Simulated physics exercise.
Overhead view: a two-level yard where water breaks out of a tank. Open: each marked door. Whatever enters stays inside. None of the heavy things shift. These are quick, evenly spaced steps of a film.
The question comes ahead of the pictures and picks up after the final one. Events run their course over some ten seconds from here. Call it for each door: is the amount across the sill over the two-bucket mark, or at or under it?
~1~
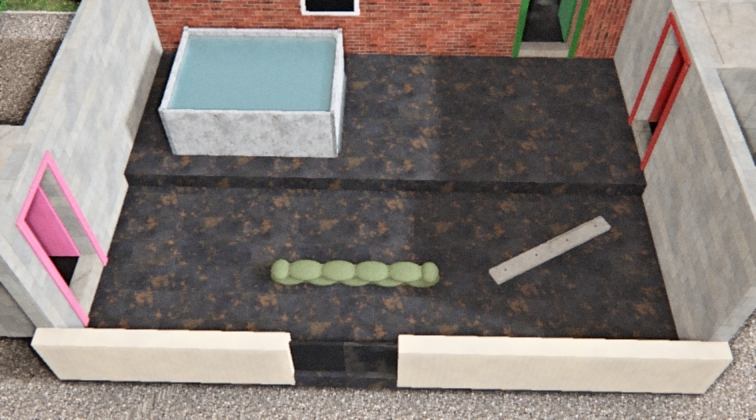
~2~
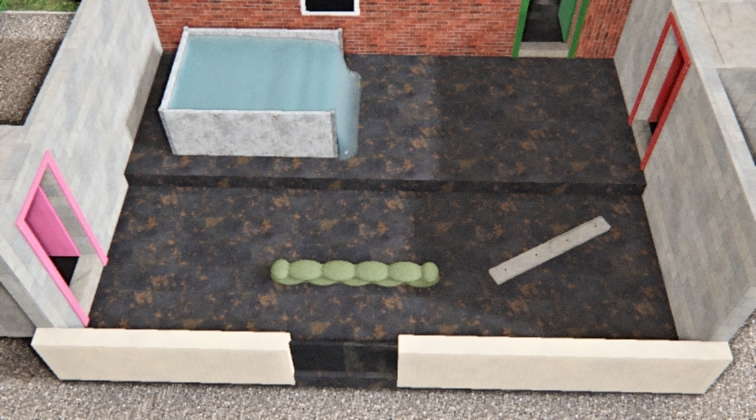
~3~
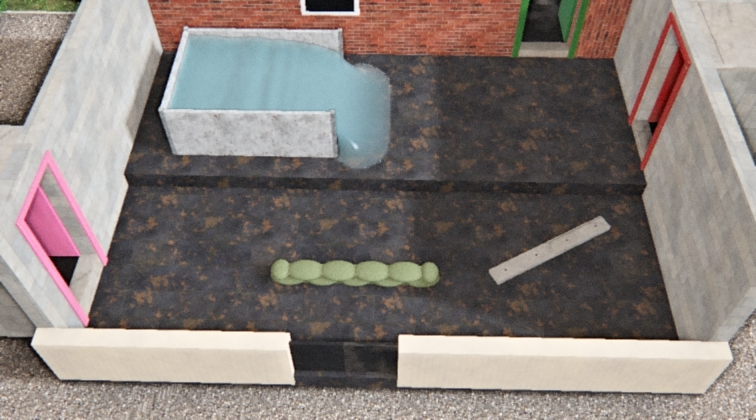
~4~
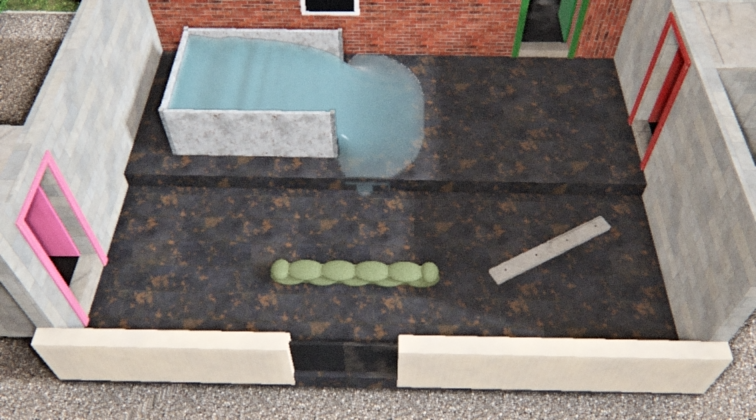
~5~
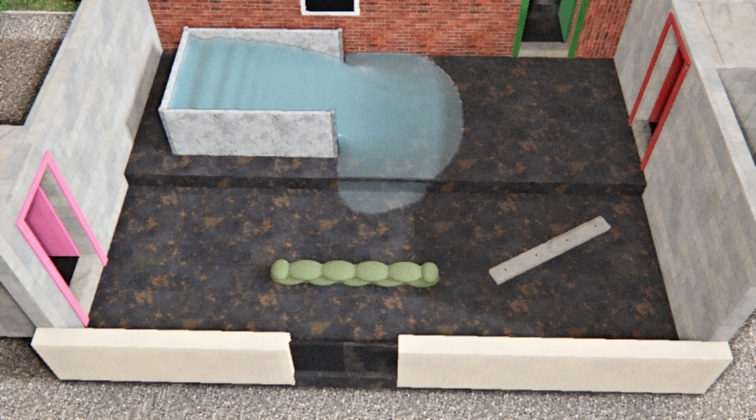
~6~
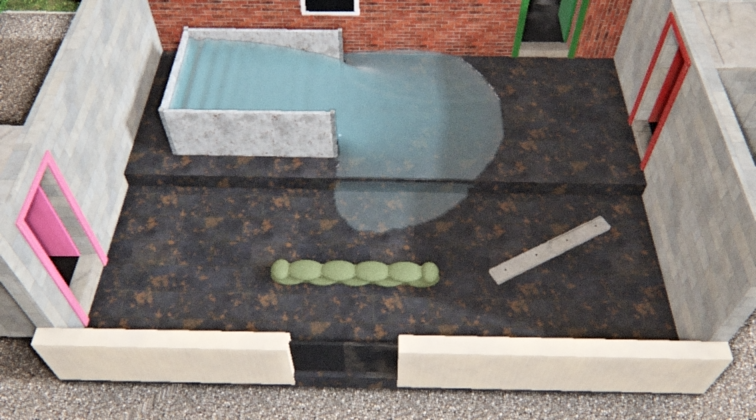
My call: The pink door at or under the mark, the red door over the mark, the green door over the mark.
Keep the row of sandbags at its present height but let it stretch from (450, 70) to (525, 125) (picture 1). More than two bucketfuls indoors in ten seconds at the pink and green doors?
Pink door: Below the limit; green door: Below the limit.
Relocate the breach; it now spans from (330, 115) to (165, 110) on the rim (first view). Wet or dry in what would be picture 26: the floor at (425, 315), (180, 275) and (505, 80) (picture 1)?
First soaked, second soaked, third unwetted.
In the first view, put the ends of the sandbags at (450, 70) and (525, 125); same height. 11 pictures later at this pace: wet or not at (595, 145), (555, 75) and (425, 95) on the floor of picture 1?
First spot gets soaked, second gets soaked, third gets soaked.
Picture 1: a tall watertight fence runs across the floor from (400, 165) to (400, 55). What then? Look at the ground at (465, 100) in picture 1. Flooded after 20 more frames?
Parched.
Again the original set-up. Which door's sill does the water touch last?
I'd say the pink door.
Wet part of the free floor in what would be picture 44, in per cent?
That comes to about 70 per cent.
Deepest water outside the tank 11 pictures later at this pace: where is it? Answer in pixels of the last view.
Answer: (607, 73).
A moment on, water covers 45 % of the floor; the pink door not reached, the red door under two buckets in, the green door wet at the sill, nothing in.
Next, water covers 50 % of the floor; the pink door not reached, the red door far over two buckets in, the green door wet at the sill, nothing in.
Then, water covers 60 % of the floor; the pink door not reached, the red door far over two buckets in, the green door under two buckets in.
Later, water covers 70 % of the floor; the pink door not reached, the red door far over two buckets in, the green door over two buckets in.
In the end, water covers 90 % of the floor; the pink door wet at the sill, nothing in, the red door far over two buckets in, the green door over two buckets in.
